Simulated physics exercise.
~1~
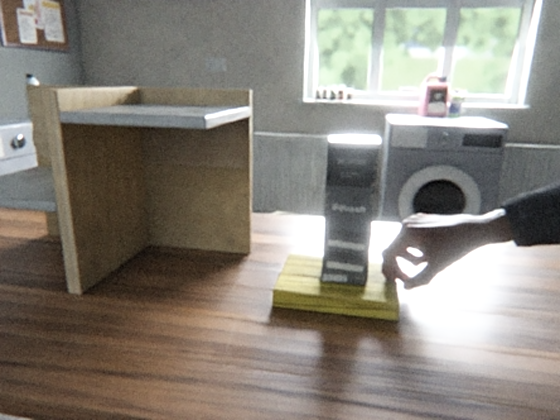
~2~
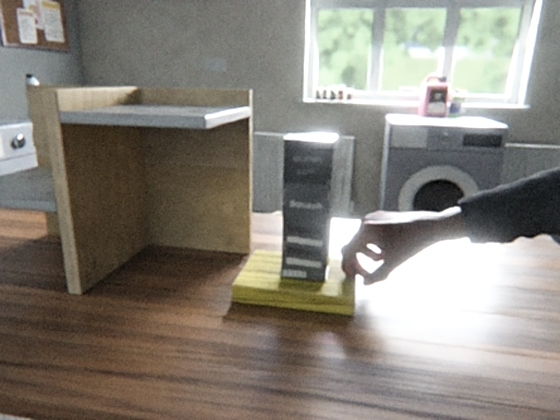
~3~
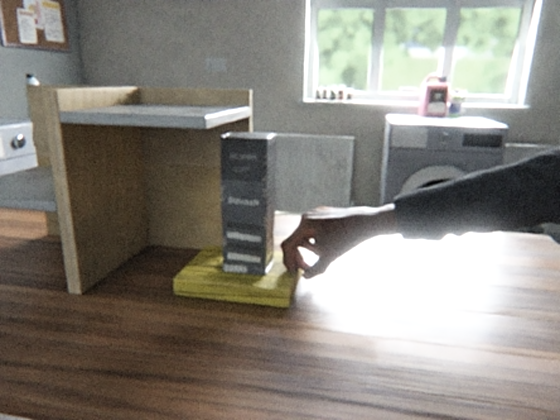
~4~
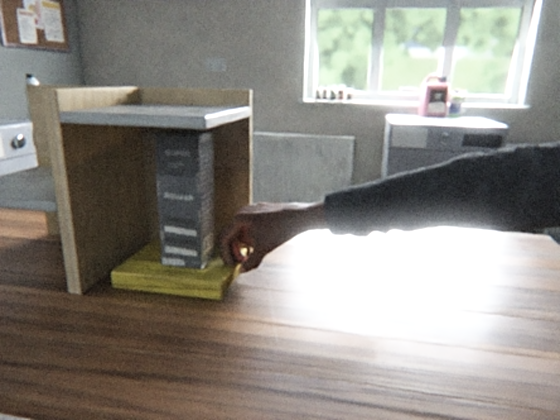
On a wooden tabletop in a room with a washing machine by the window, a hand slides a yellow board carrying an upright grey carton leftward toward an open-sided stand, until the carton stands beneath its shelf, still upright, with the hand at the board's right edge.
